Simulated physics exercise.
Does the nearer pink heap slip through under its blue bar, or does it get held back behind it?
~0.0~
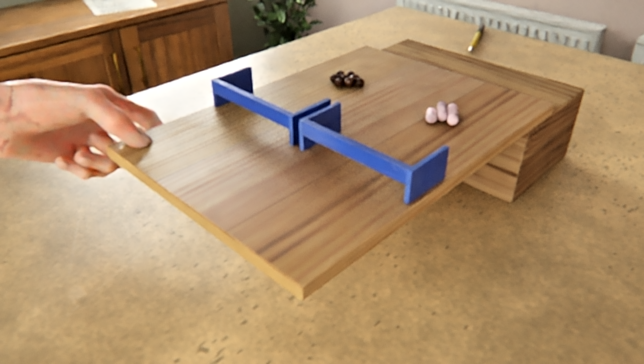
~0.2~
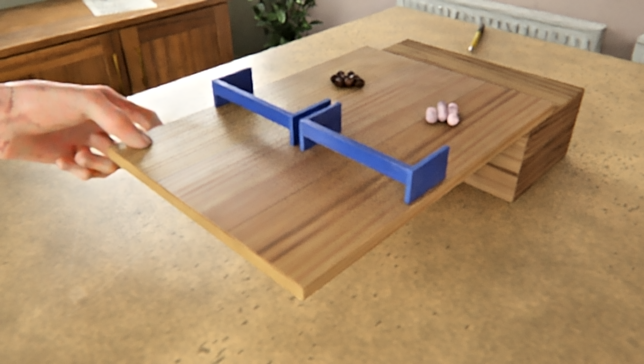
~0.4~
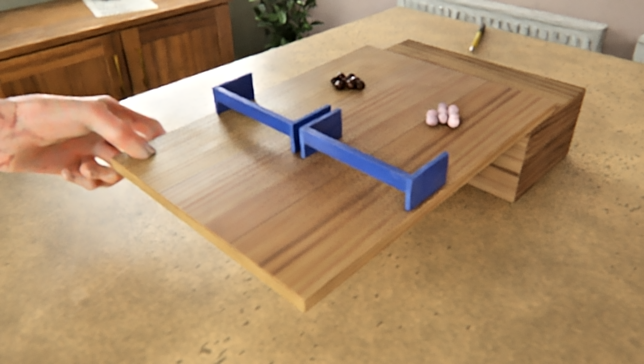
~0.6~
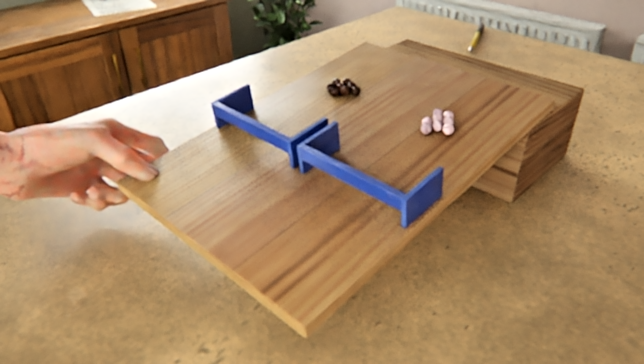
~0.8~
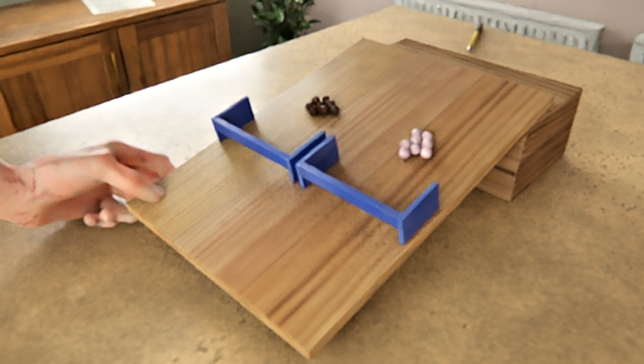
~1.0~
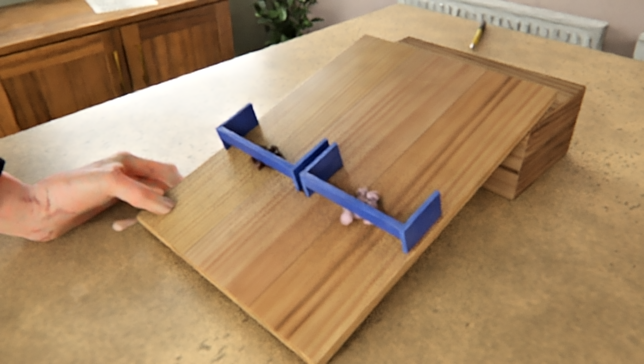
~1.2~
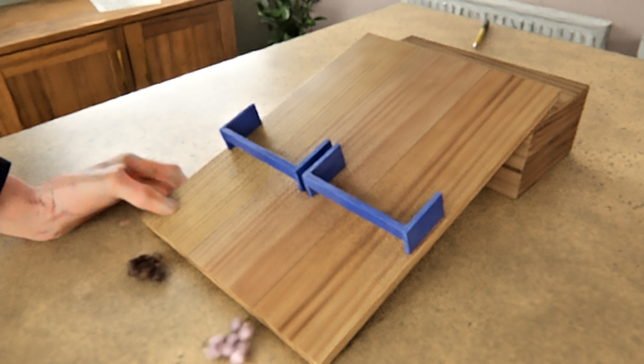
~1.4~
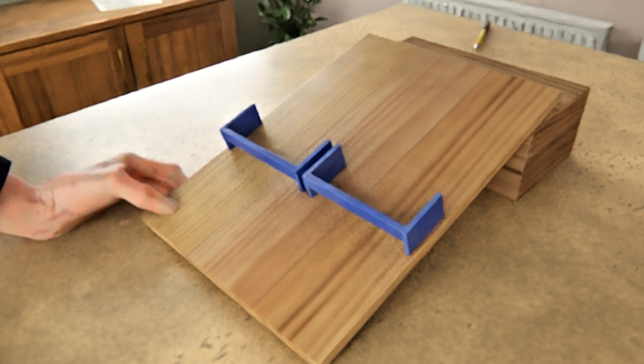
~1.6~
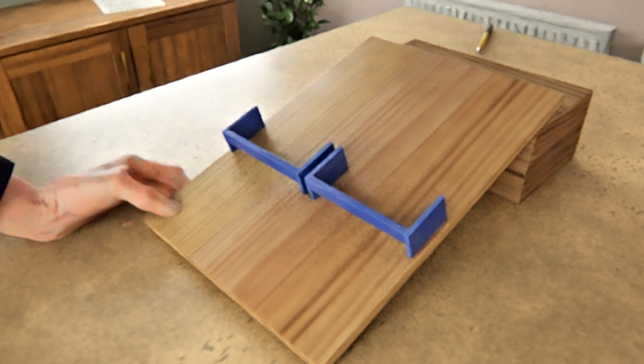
The nearer pink heap slips through under its blue bar and slides off the board, and the farther dark heap gets through as well.
